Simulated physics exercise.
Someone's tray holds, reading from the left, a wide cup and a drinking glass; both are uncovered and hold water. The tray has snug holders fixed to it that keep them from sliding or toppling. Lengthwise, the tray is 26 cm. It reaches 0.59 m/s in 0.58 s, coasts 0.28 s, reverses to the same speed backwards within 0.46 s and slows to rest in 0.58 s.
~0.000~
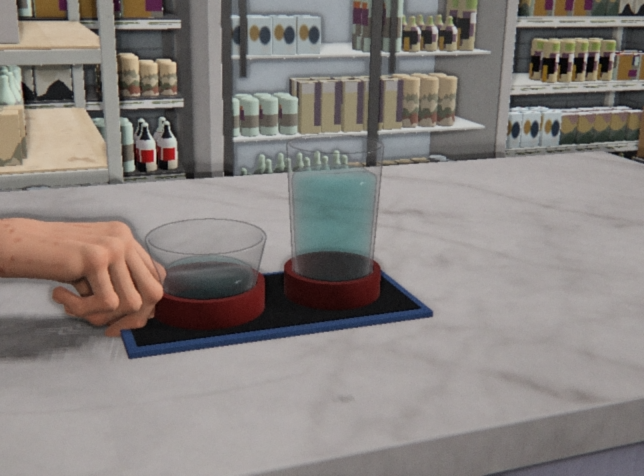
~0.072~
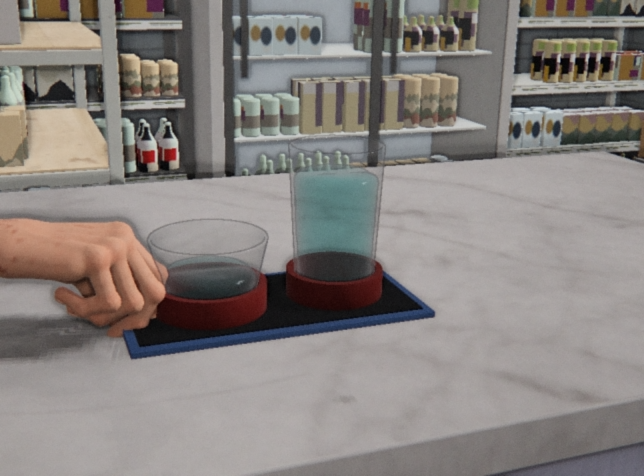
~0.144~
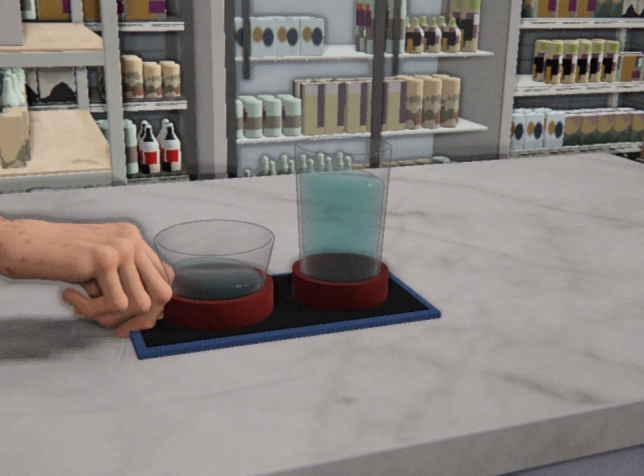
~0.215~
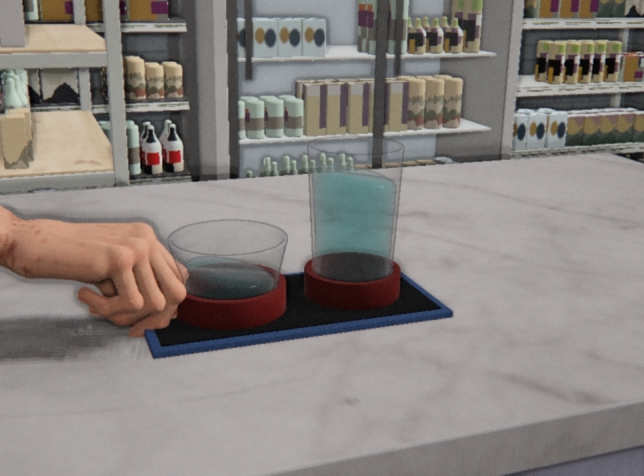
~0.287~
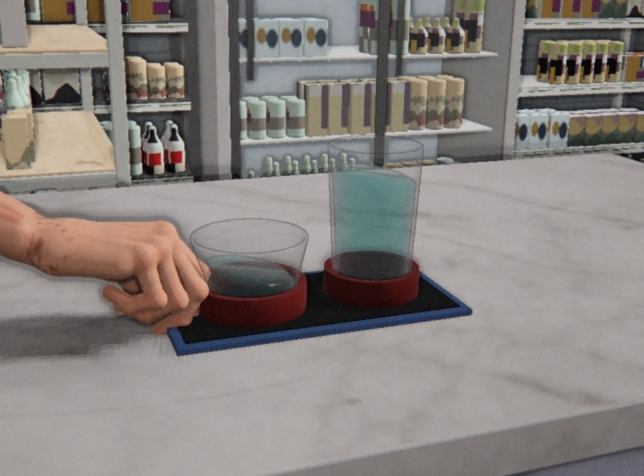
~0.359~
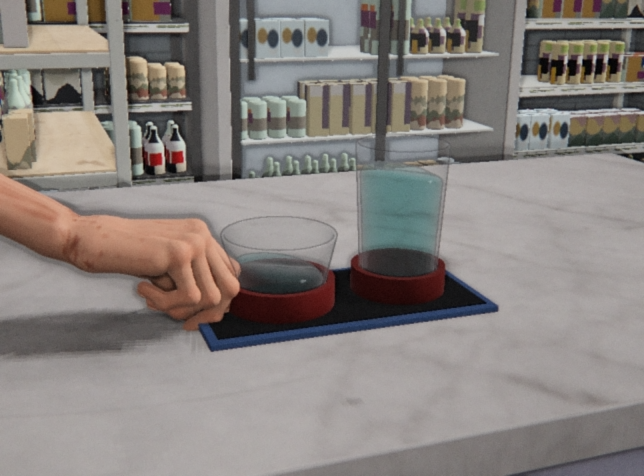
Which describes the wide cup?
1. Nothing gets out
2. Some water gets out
Nothing gets out.
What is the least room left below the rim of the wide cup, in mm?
Roughly 9 mm.
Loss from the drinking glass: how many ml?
0 ml.
After 0.81 s the tray moves at 0.59 m/s; losses from the left are 0, 0 ml.
After 1.25 s the tray moves at 0.53 m/s; losses from the left are 0, 0 ml.
After 1.70 s the tray moves at 0.16 m/s; losses from the left are 0, 0 ml.
After 2.15 s the tray moves at 0.00 m/s; losses from the left are 0, 0 ml.
In the end losses from the left are 0, 0 ml.
